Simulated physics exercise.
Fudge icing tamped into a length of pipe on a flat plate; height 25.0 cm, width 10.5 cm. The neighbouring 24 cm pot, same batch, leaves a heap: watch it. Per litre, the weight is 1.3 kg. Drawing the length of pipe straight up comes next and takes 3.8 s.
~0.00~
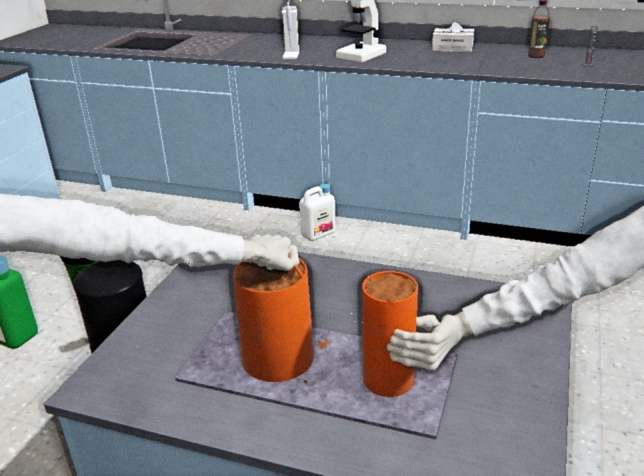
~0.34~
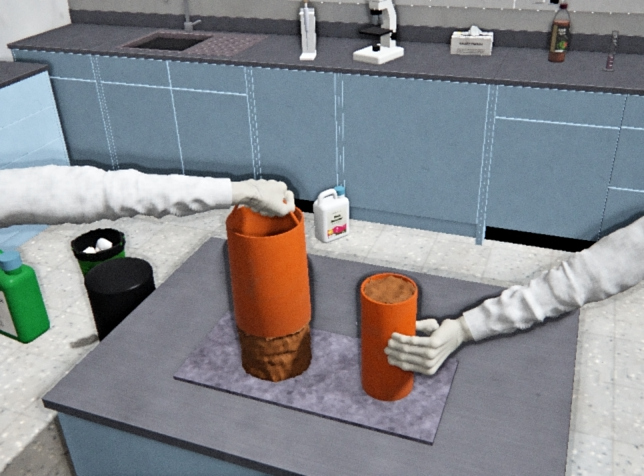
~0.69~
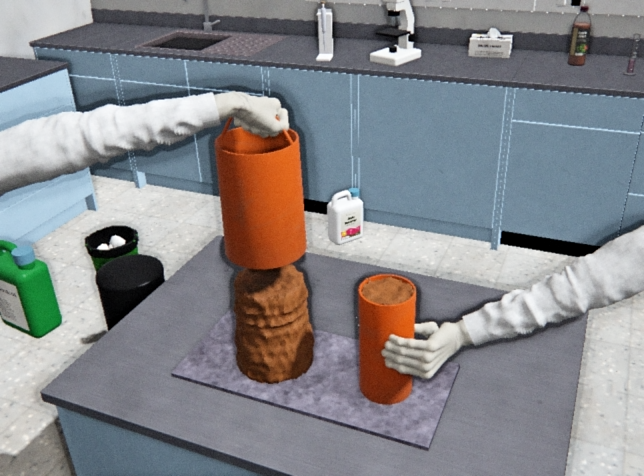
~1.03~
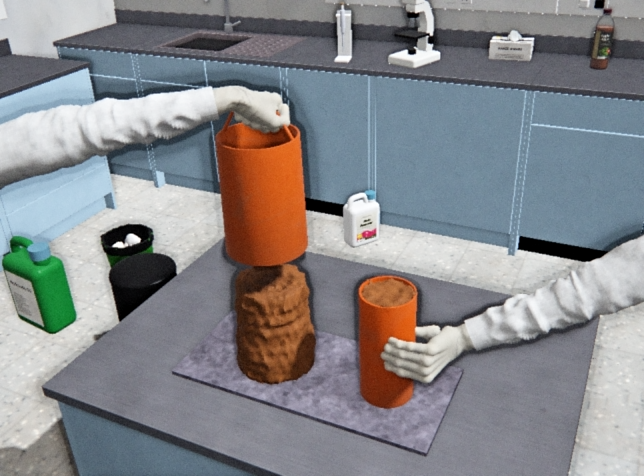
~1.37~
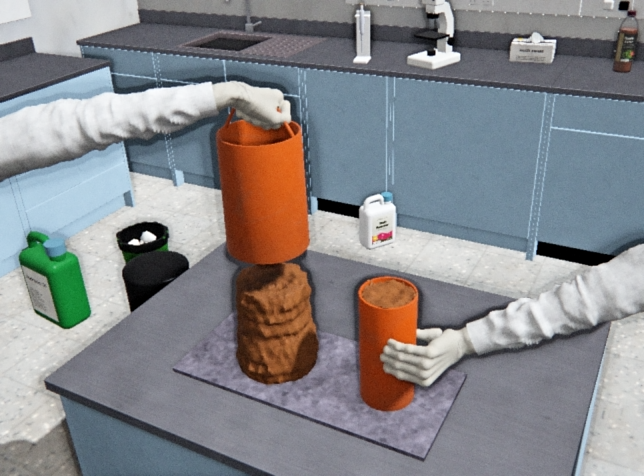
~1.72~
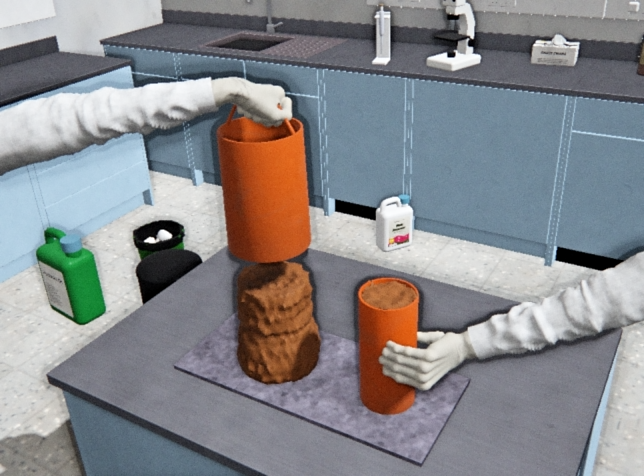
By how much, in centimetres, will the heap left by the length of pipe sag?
The heap sags by roughly 4 cm.
After 2.7 s, the length of pipe is up 6.2 cm; the fudge icing has come down 0.0 cm to 25 cm and is 11 cm wide.
After 3.6 s, the length of pipe is up 15 cm; the fudge icing has come down 0.1 cm to 25 cm and is 11 cm wide.
After 4.6 s, the length of pipe is up 26 cm; the fudge icing has come down 3.0 cm to 22 cm and is 13 cm wide.
After 5.7 s, the length of pipe is clear; the fudge icing has come down 3.5 cm to 22 cm and is 13 cm wide.
After 7.1 s, at rest, the length of pipe is clear; the fudge icing has come down 3.8 cm to 21 cm and is 14 cm wide.
